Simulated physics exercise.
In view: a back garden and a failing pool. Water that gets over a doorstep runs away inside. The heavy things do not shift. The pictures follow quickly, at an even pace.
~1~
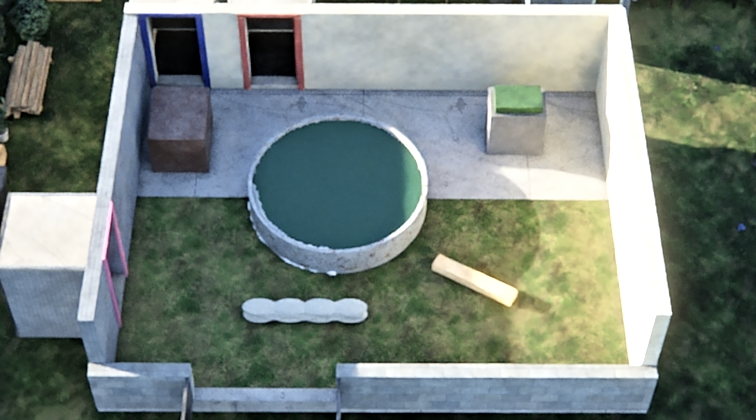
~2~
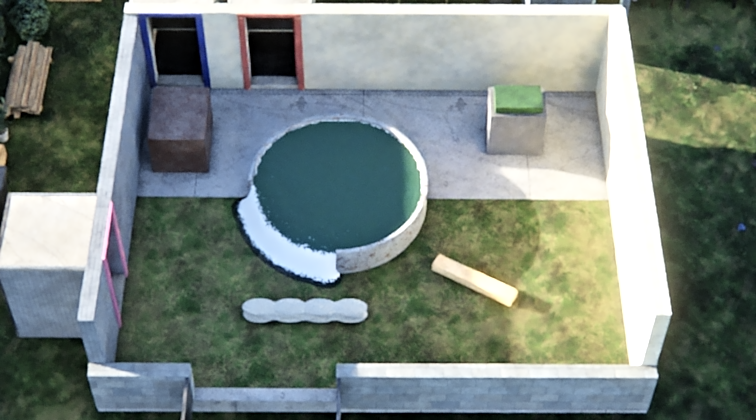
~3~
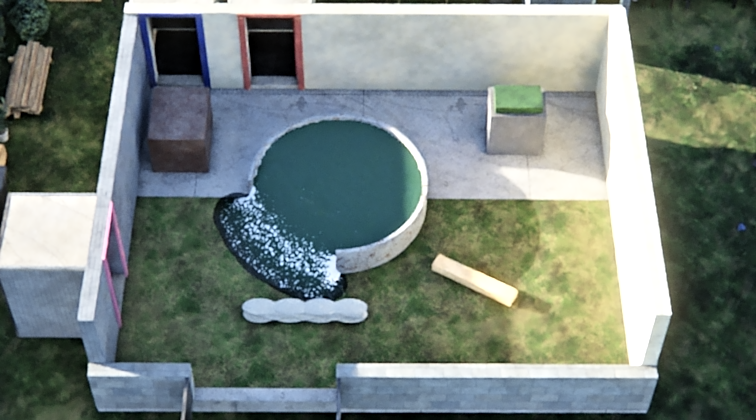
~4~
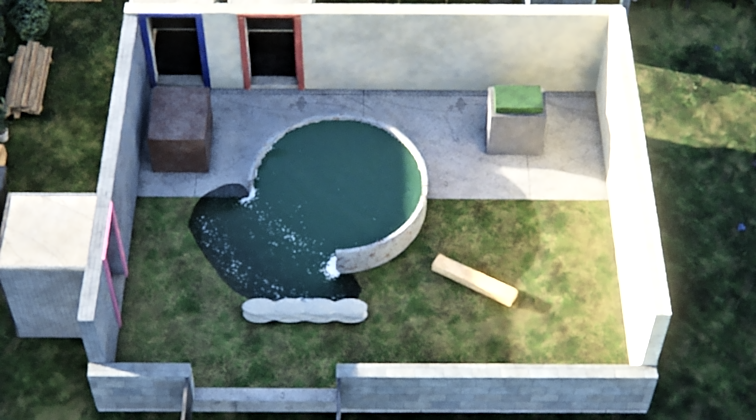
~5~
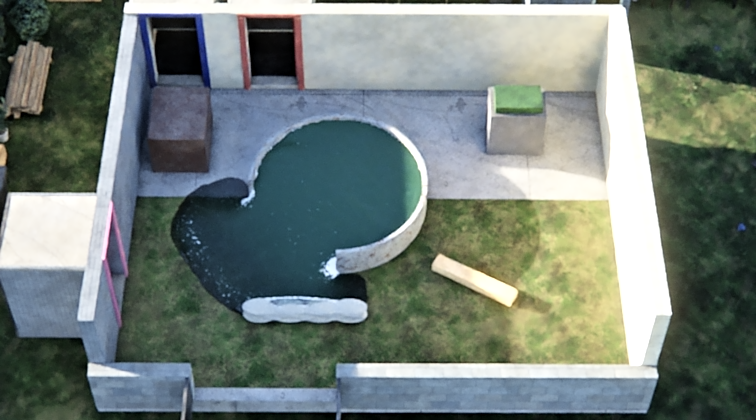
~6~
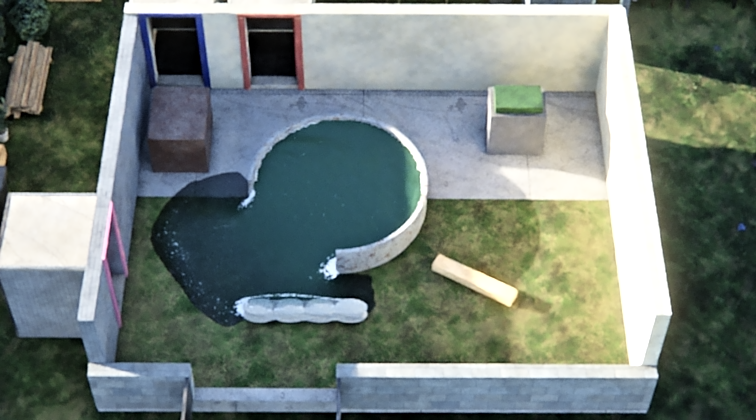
The clip opens on a walled back garden with a round pool of dark green water, whole and still. The pool's lower left side gives way and white, foaming water pours onto the grass. The dark water then spreads left and down, surrounding the pale, scalloped object below the pool.
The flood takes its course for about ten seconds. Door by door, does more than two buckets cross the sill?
The red door holds within the limit; the pink door floods; the blue door holds within the limit.
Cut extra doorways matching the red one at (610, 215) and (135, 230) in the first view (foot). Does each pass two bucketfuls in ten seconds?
As listed: Holds, goes over.
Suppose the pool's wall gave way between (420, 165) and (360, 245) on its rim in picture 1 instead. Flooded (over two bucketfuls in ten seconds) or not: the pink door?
Then: The pink one takes less.
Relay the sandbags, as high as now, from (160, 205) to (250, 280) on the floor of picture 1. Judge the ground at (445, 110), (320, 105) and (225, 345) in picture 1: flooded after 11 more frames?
As listed: Free of water, free of water, awash.
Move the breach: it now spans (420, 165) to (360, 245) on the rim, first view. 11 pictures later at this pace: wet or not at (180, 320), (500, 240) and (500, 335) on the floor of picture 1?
One after the other: Dry, flooded, under water.
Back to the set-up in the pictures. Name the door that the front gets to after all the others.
I say the door marked red.
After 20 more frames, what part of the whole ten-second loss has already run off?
About 20 per cent.
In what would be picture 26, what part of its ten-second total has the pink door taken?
I make it 60 per cent.
A moment on, water covers 20 % of the floor; the red door not reached, the pink door not reached, the blue door not reached.
Next, water covers 30 % of the floor; the red door not reached, the pink door under two buckets in, the blue door not reached.
Then, water covers 35 % of the floor; the red door not reached, the pink door far over two buckets in, the blue door not reached.
Later, water covers 60 % of the floor; the red door wet at the sill, nothing in, the pink door far over two buckets in, the blue door under two buckets in.
In the end, water covers 80 % of the floor; the red door wet at the sill, nothing in, the pink door far over two buckets in, the blue door under two buckets in.
